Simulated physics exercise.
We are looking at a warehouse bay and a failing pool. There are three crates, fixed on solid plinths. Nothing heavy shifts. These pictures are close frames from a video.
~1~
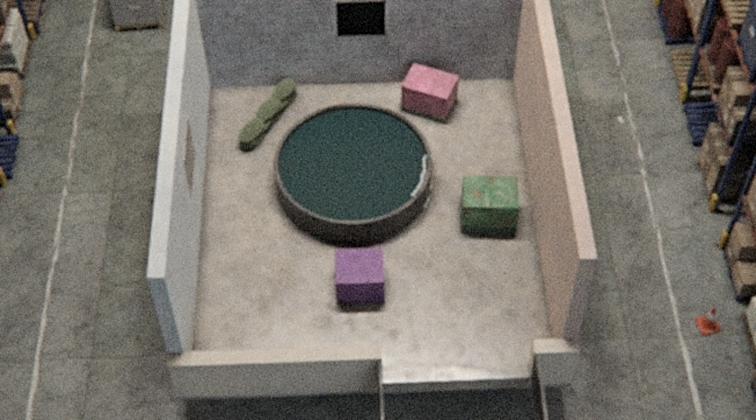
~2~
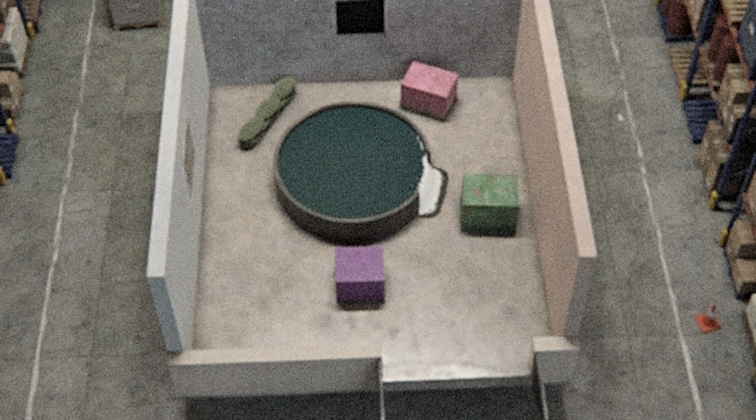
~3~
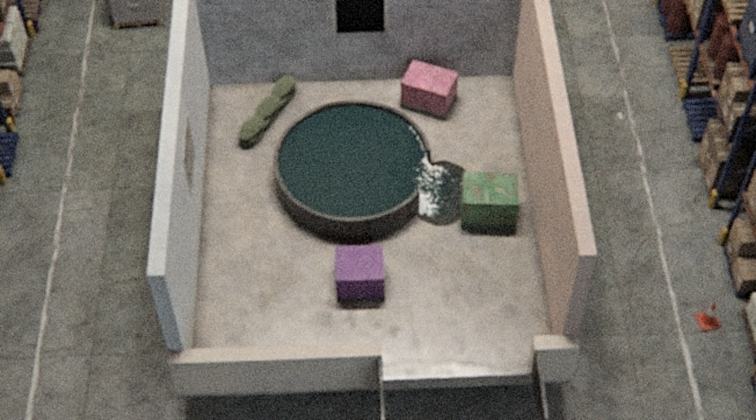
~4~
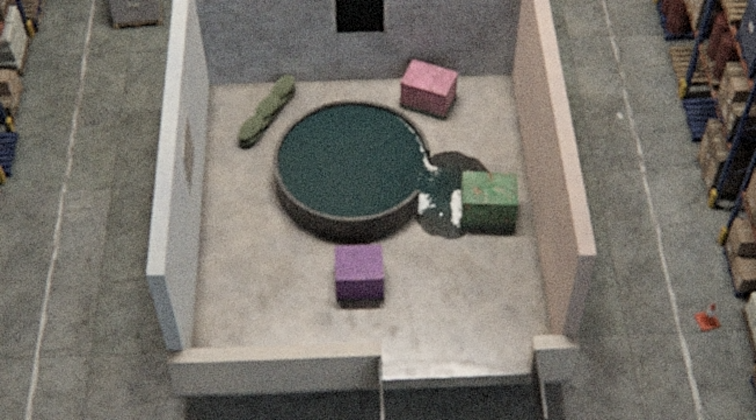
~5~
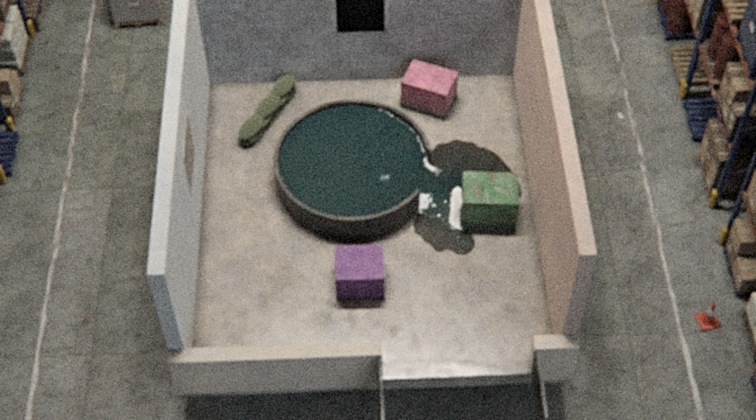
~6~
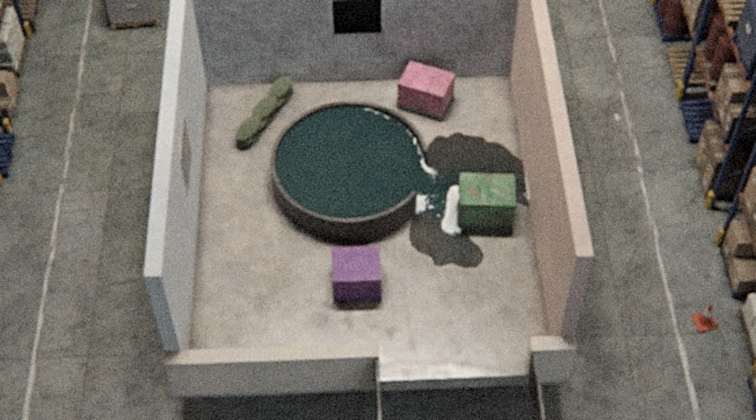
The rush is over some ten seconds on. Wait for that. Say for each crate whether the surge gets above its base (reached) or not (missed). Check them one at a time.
Purple crate: Reached; green crate: Reached; pink crate: Reached.
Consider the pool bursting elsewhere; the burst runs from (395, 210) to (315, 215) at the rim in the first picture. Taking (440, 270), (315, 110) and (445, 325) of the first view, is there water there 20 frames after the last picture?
As listed: Covered, clear, covered.
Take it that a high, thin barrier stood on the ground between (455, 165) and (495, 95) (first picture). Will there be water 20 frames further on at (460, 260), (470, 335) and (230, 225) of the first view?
The first point comes out inundated, the next inundated, the last unwetted.
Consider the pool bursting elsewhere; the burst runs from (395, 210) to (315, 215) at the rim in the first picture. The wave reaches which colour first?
The one in purple.
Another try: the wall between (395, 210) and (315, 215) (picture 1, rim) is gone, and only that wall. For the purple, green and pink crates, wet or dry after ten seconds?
The purple crate is reached; the green crate is not reached; the pink crate is not reached.
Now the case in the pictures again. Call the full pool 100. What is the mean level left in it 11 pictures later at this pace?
Close to 72 %.
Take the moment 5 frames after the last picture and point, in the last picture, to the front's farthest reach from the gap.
Somewhere near (491, 305).
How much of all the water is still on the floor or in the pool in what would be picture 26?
I'd estimate close to 96 per cent.
A moment on, water covers 15 % of the floor; the purple crate water round its plinth, the green crate water round its plinth, the pink crate water round its plinth.
Next, water covers 35 % of the floor; the purple crate water round its plinth, the green crate water round its plinth, the pink crate water round its plinth.
Then, water covers 50 % of the floor; the purple crate water round its plinth, the green crate water round its plinth, the pink crate water round its plinth.
Later, water covers 65 % of the floor; the purple crate water round its plinth, the green crate water round its plinth, the pink crate water round its plinth.
In the end, water covers 85 % of the floor; the purple crate was topped, the green crate was topped, the pink crate was topped.
